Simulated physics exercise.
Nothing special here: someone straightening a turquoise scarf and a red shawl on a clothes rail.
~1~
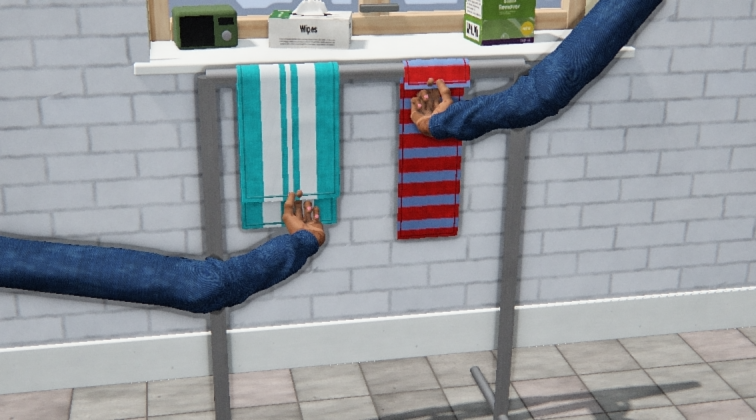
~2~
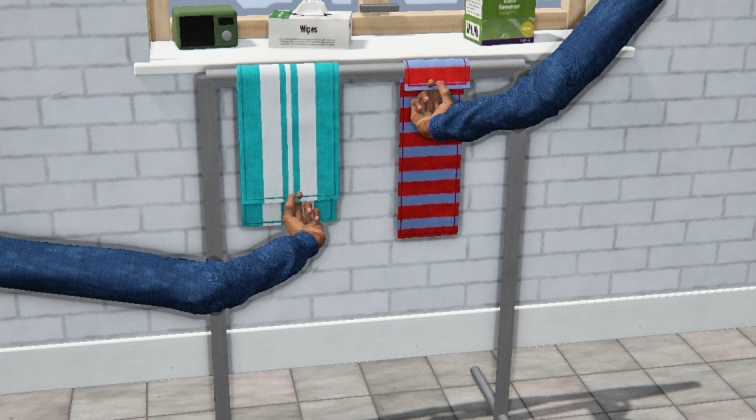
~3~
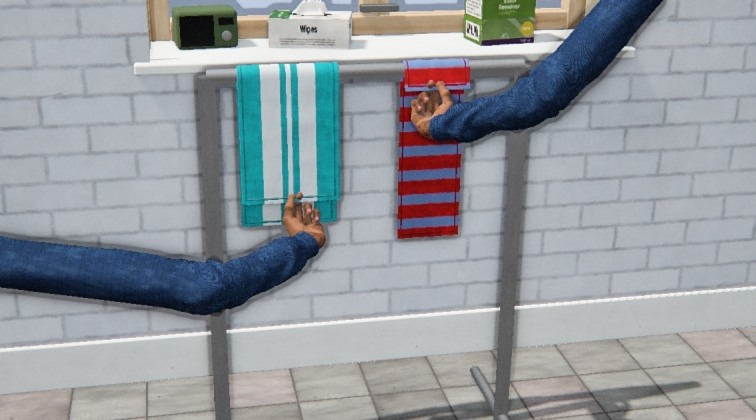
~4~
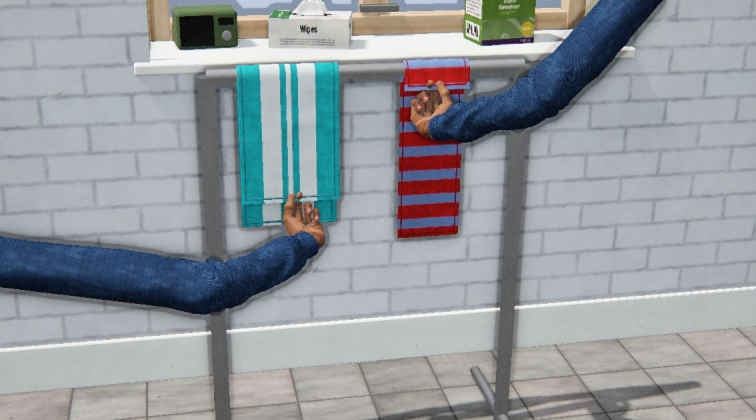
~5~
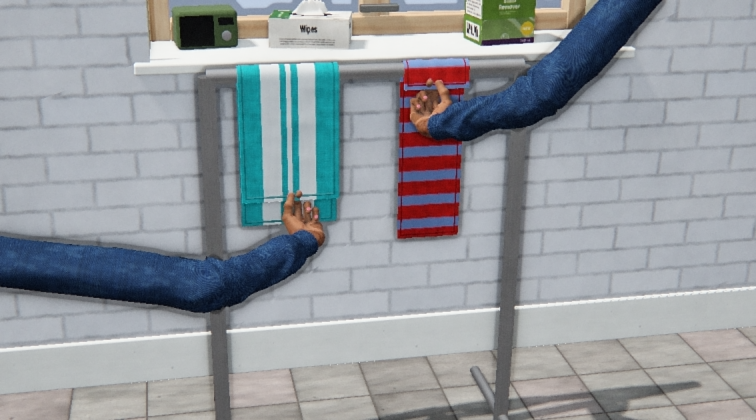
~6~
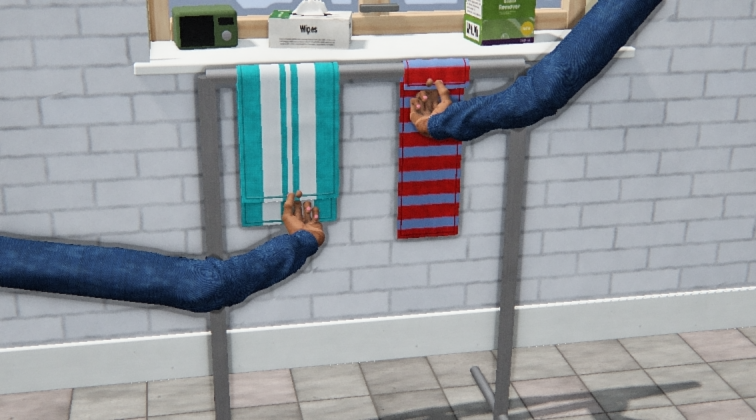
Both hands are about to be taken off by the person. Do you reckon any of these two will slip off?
As I see it, the turquoise scarf most likely stays up; the red shawl most likely comes down.
Then, 0.38 s later than the last view, scarf at rest on the rail; shawl clear of the rail and dropping near (427, 247).
Then, 0.64 s later than the last view, scarf at rest on the rail; shawl in a heap on the floor.
Finally, scarf at rest on the rail; shawl in a heap on the floor. The turquoise scarf stays on and the red shawl slips to the floor.
